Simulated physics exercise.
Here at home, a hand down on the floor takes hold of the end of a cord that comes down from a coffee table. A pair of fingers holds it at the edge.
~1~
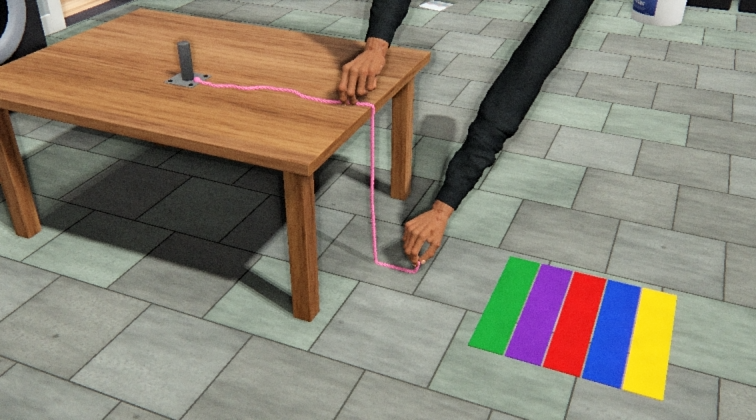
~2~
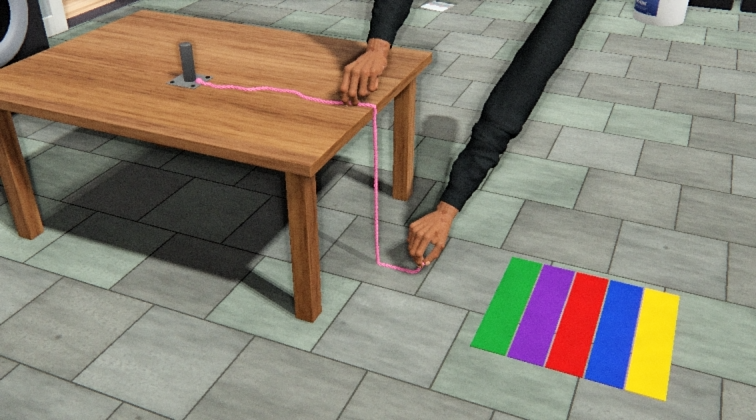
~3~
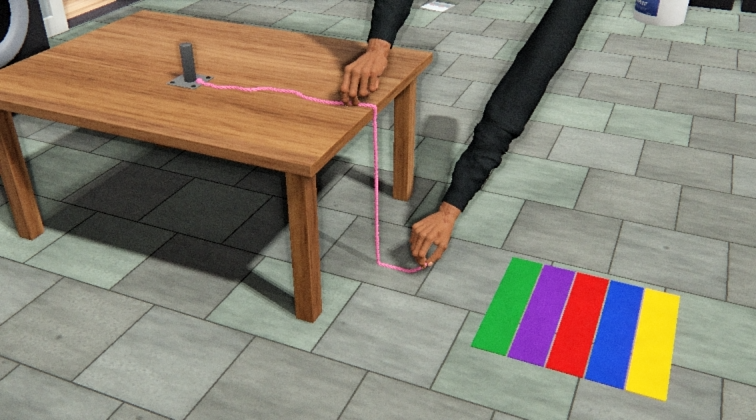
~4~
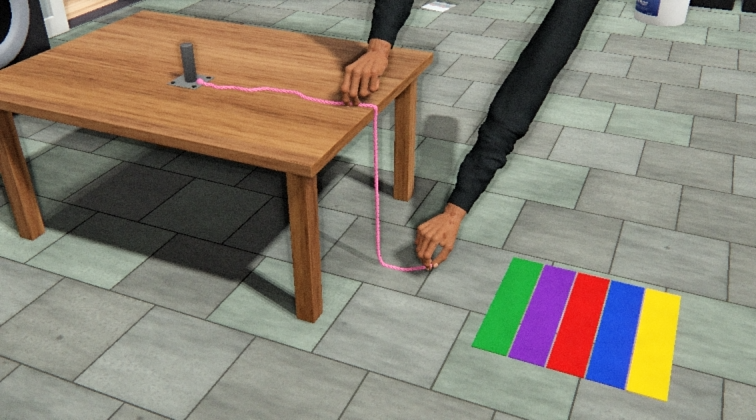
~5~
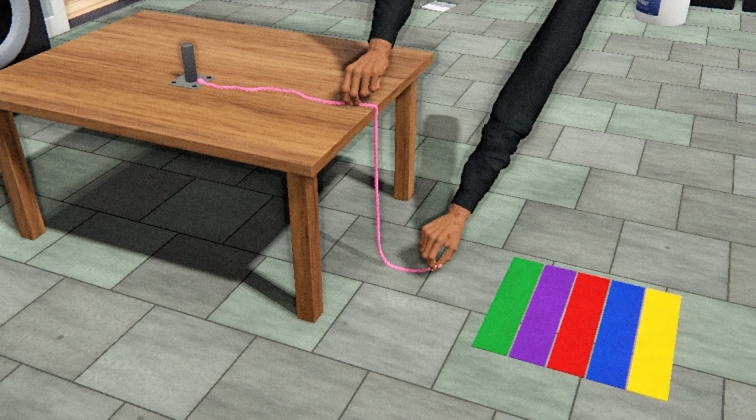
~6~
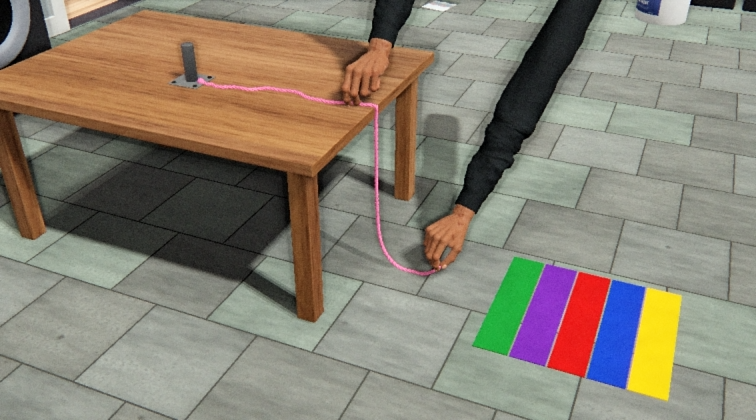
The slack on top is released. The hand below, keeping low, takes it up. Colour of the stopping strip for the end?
Purple.
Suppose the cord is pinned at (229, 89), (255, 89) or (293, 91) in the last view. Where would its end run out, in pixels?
Going through the three tries, you get (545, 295), (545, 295) and (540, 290).
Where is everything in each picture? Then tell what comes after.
In the first frame, end (419, 262); green (493, 332); purple (529, 342); red (567, 352); blue (606, 363); yellow (646, 374).
In the second frame, end (423, 263); cord through (221, 87) (286, 91) (343, 103) (375, 146) (376, 205) (378, 260).
In the third frame, end (426, 264).
In the fourth frame, end (431, 266); cord through (222, 88) (287, 92) (344, 103) (375, 146) (377, 205) (380, 260).
In the fifth frame, end (436, 266).
In the sixth frame, end (440, 267); cord through (223, 87) (287, 91) (345, 103) (376, 145) (377, 205) (390, 259).
Soon after, end near (487, 279); short of the strips.
After that, end near (524, 288); over green.
At the stop, end near (546, 293); over purple. It gets as far as the purple strip.
